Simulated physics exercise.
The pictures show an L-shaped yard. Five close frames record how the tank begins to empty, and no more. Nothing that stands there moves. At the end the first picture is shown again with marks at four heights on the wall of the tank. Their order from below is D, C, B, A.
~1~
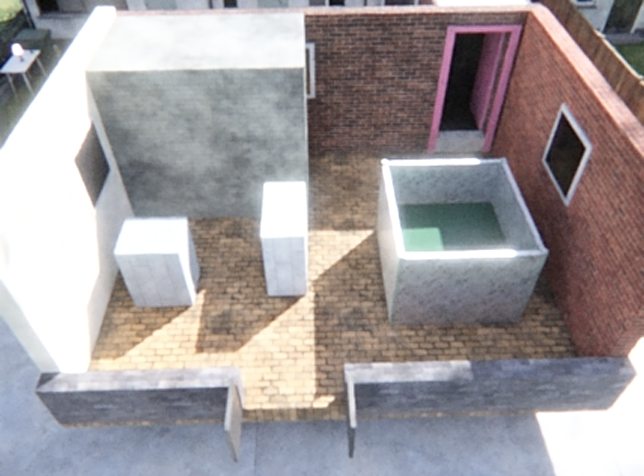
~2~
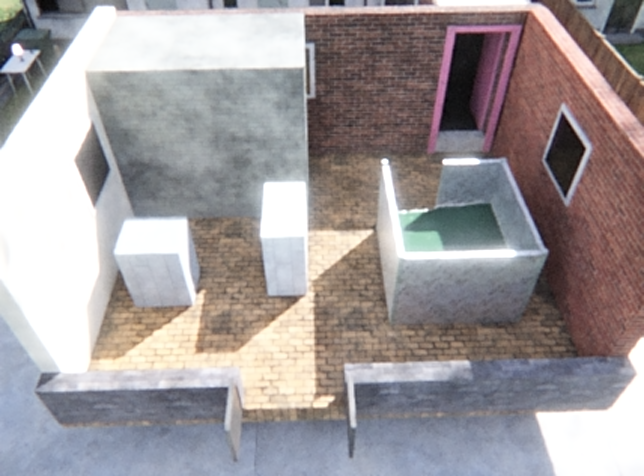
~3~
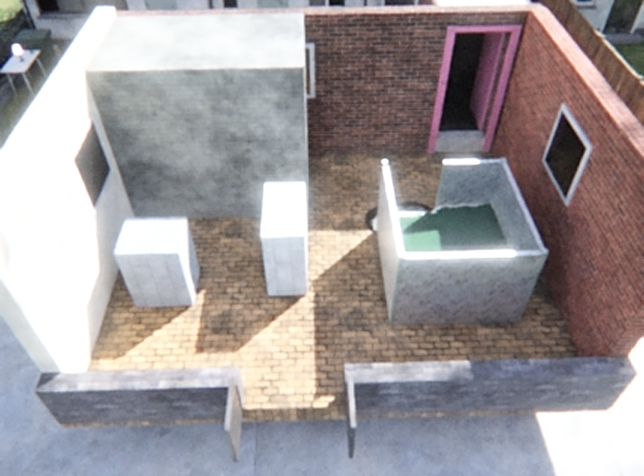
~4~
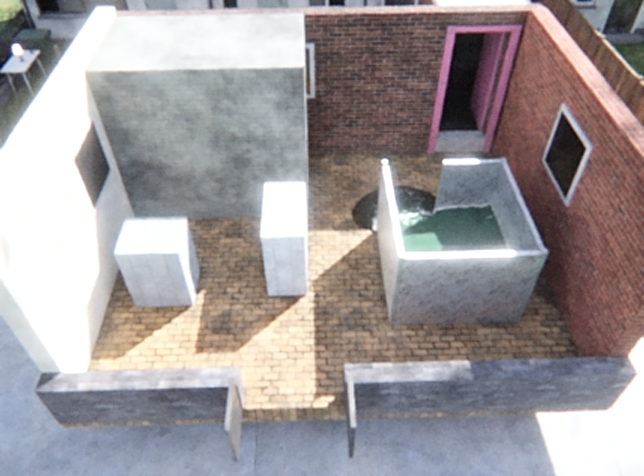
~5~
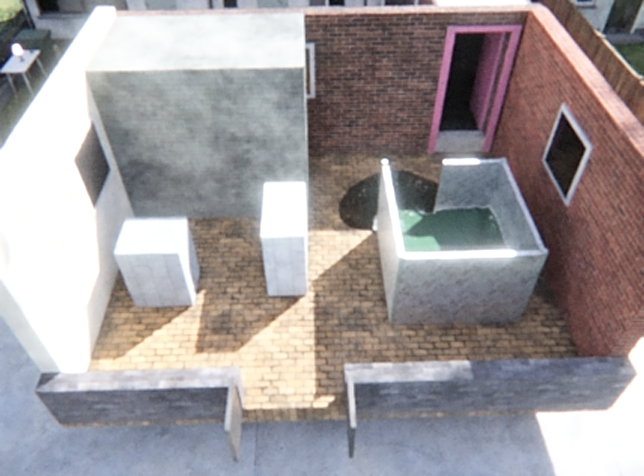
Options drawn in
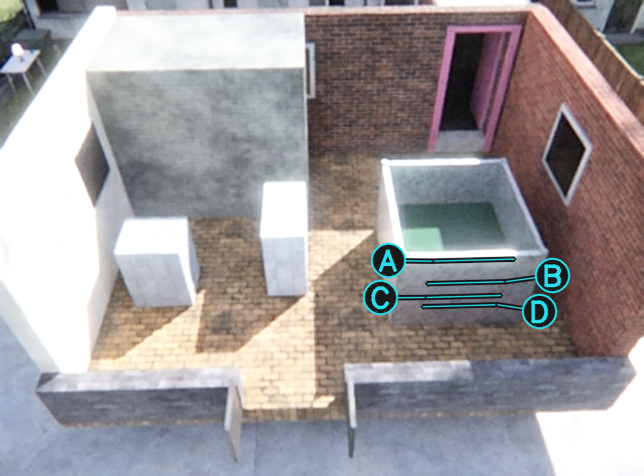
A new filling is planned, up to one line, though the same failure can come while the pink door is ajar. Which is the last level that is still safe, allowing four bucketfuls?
Go for B.
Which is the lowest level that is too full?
The answer is A.
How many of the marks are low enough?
Three of them.
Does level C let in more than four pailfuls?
No, that is safe.
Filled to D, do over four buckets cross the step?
No, that is safe.
On the marked copy, A at (473, 260); B at (466, 282); C at (462, 296); D at (460, 305); from the bottom up D, C, B, A.
If A is chosen, about 9 bucketfuls get in.
If B is chosen, a splash gets over, under a bucket.
If C is chosen, nothing gets over.
If D is chosen, nothing gets over.
